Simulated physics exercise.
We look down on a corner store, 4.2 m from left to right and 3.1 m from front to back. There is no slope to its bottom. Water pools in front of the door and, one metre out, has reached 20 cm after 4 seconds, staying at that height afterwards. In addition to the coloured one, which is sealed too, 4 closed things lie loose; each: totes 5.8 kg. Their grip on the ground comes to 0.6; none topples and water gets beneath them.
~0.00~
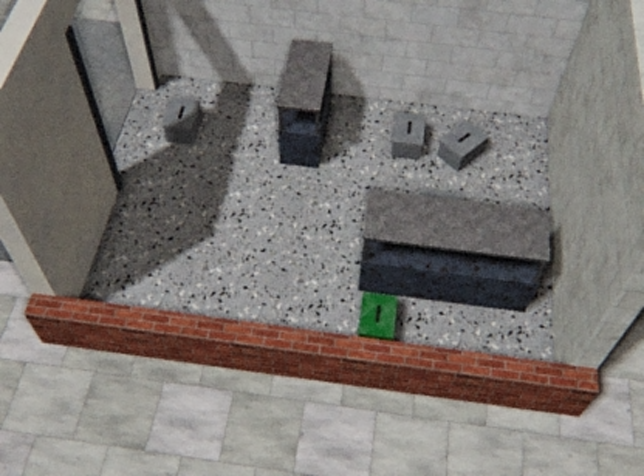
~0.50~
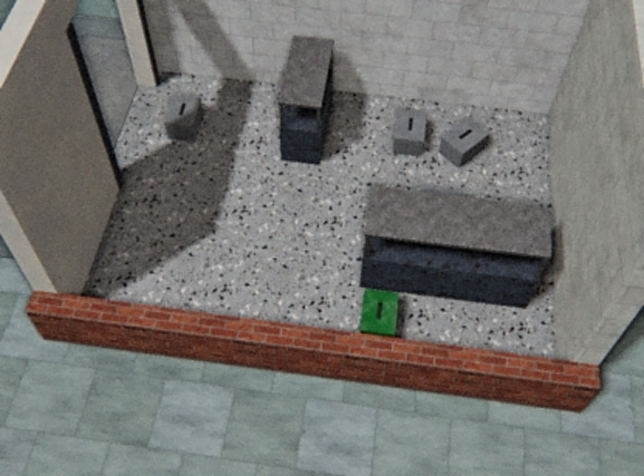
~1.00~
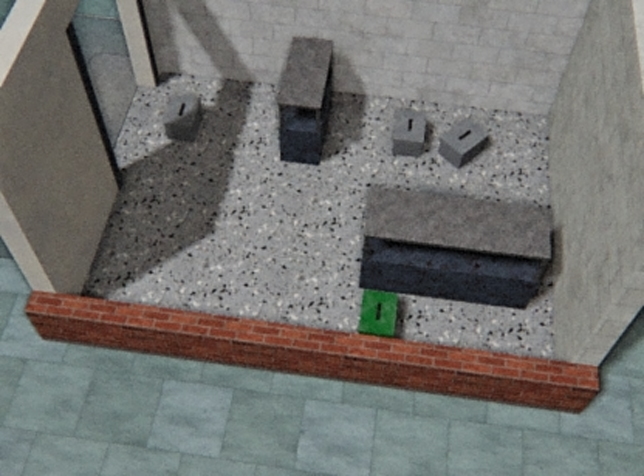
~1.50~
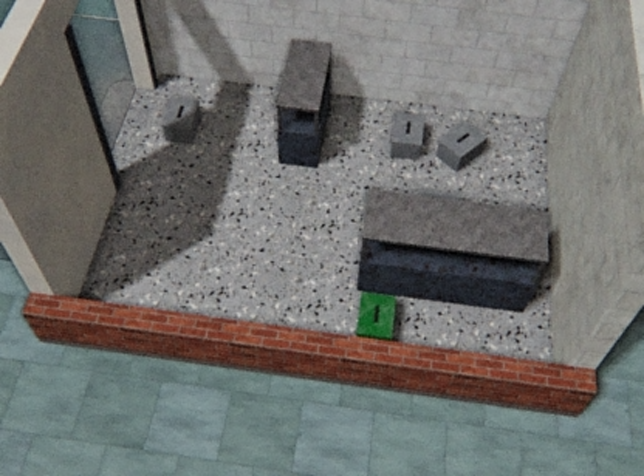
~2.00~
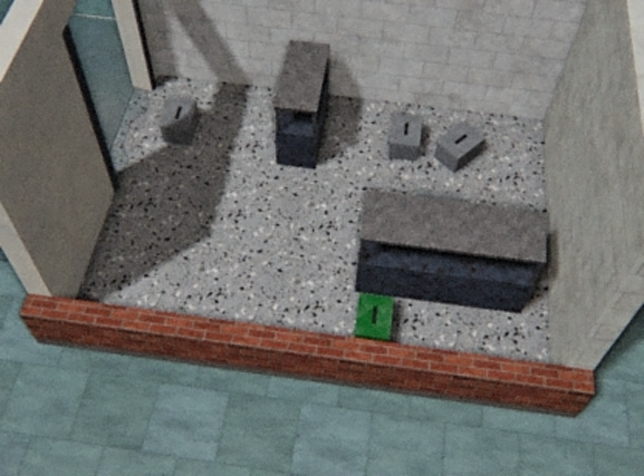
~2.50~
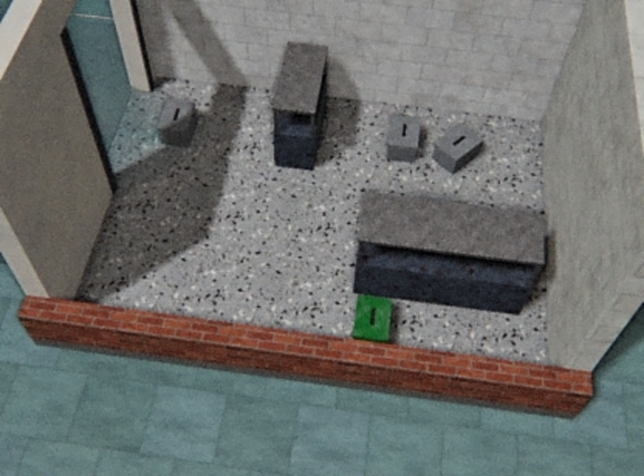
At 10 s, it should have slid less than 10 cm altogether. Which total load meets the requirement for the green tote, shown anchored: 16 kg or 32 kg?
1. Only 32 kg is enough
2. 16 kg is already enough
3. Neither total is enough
(1) Only 32 kg is enough.
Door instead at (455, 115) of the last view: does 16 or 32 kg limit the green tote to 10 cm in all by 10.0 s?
Result: The lesser mass is plenty.
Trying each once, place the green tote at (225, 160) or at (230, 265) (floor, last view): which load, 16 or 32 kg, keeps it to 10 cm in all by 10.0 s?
Trial 1 - only the upper mass works; trial 2 - the lower mass works.
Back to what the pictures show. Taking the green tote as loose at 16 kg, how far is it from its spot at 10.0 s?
It would be some 50 cm from its spot.
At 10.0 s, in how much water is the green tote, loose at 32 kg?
Depth: Approx. 10 cm.
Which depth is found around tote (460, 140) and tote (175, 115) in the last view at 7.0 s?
I'd put it at 3 cm and 11 cm respectively.
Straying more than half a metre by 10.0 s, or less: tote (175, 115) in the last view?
I'd say it goes further.
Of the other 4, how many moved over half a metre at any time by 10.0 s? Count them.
It works out to 1.
After 3.5 s the green tote would be 0 cm from its start with 16 kg and 0 cm from its start with 32 kg; 0 cm of water round it then.
After 4.5 s the green tote would be 0 cm from its start with 16 kg and 0 cm from its start with 32 kg; 0 cm of water round it then.
After 7.0 s the green tote would be 2 cm from its start with 16 kg and 0 cm from its start with 32 kg; 8 cm of water round it then.
After 10.0 s the green tote would be 50 cm from its start with 16 kg and 0 cm from its start with 32 kg; 10 cm of water round it then.
